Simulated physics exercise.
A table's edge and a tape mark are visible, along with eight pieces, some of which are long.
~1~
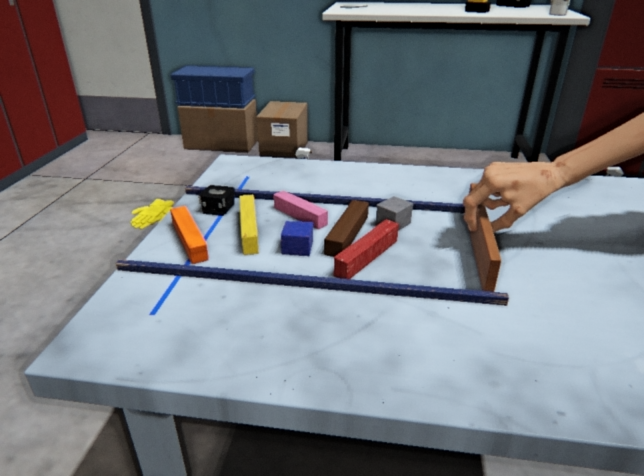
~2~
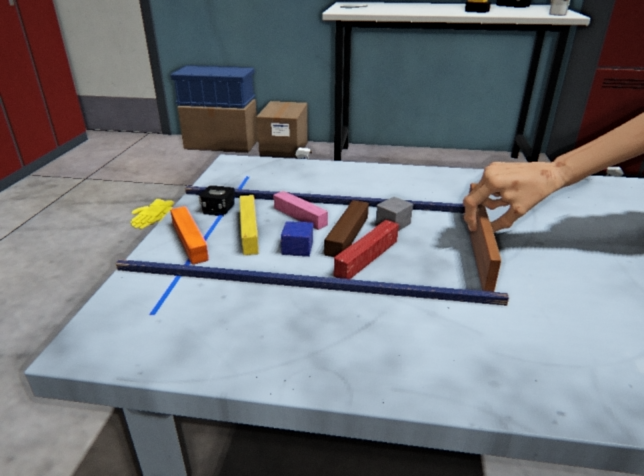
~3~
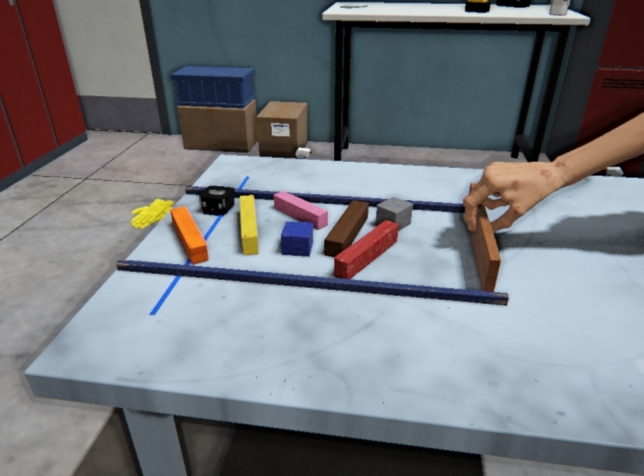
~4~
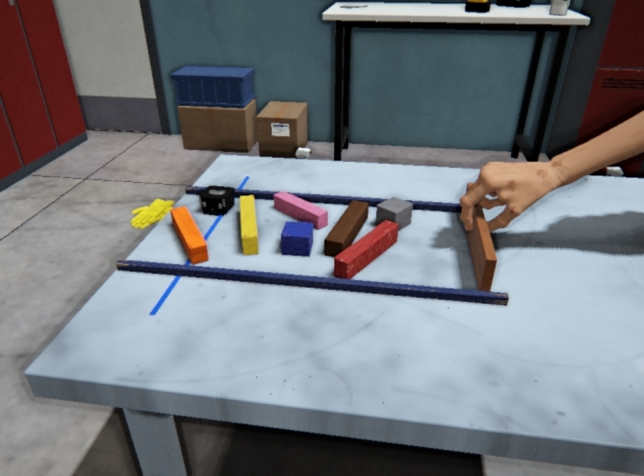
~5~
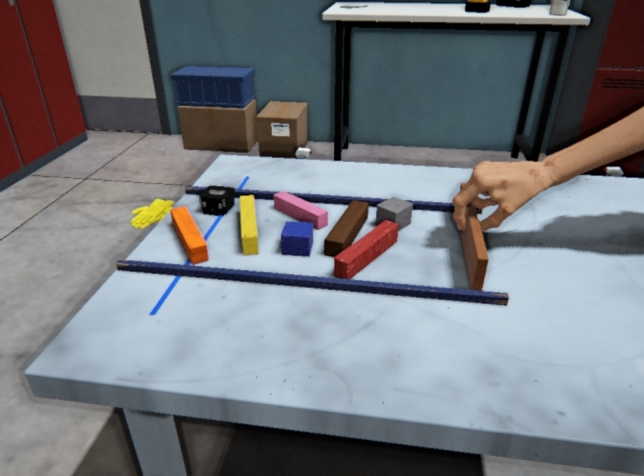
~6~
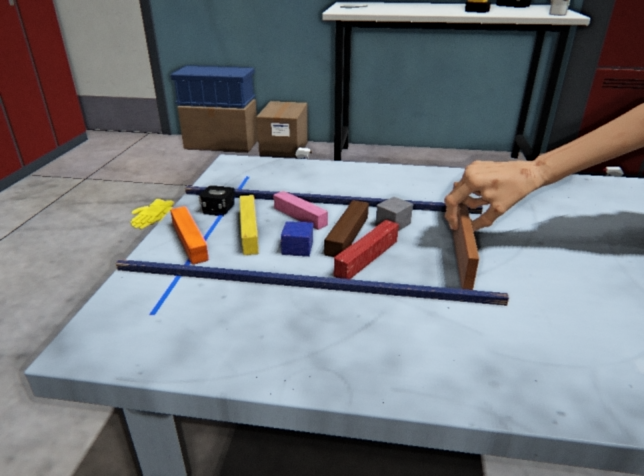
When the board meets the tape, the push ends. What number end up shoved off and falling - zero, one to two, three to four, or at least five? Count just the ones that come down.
The count is three to four.
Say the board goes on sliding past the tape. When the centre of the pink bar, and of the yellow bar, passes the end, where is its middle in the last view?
At (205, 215) for the pink bar; at (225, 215) for the yellow bar.
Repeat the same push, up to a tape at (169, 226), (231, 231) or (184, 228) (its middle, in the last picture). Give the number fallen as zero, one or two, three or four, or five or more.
Counts as listed: Five or over / just one or two / five or over.
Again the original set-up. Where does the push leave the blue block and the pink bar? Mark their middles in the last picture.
In the last picture the blue block sits at (150, 234) while the pink bar sits at (172, 206).
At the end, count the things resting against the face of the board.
It's touching 2 at the end.
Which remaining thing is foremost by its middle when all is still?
Pink bar.
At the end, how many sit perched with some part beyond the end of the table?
So the number is 2.
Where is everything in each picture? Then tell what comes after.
Orange stick (189, 233); black case (218, 200); yellow bar (249, 223); board (481, 233); tape (211, 230), in the first frame.
Black case (218, 201); red bar (368, 249), in the second frame.
Yellow bar (249, 223); brown stick (348, 228), in the third frame.
Orange stick (189, 234); pink bar (300, 210), in the fourth frame.
Black case (218, 201); blue block (297, 239), in the fifth frame.
Orange stick (189, 234); black case (218, 201); yellow bar (249, 223); board (462, 232); tape (211, 230), in the sixth frame.
Soon after, none off yet; orange stick at rest near (189, 234); black case at rest near (218, 201); yellow bar at rest near (249, 223).
In the end, the number that fall off is three or four; gone, yellow bar, black case and orange stick.
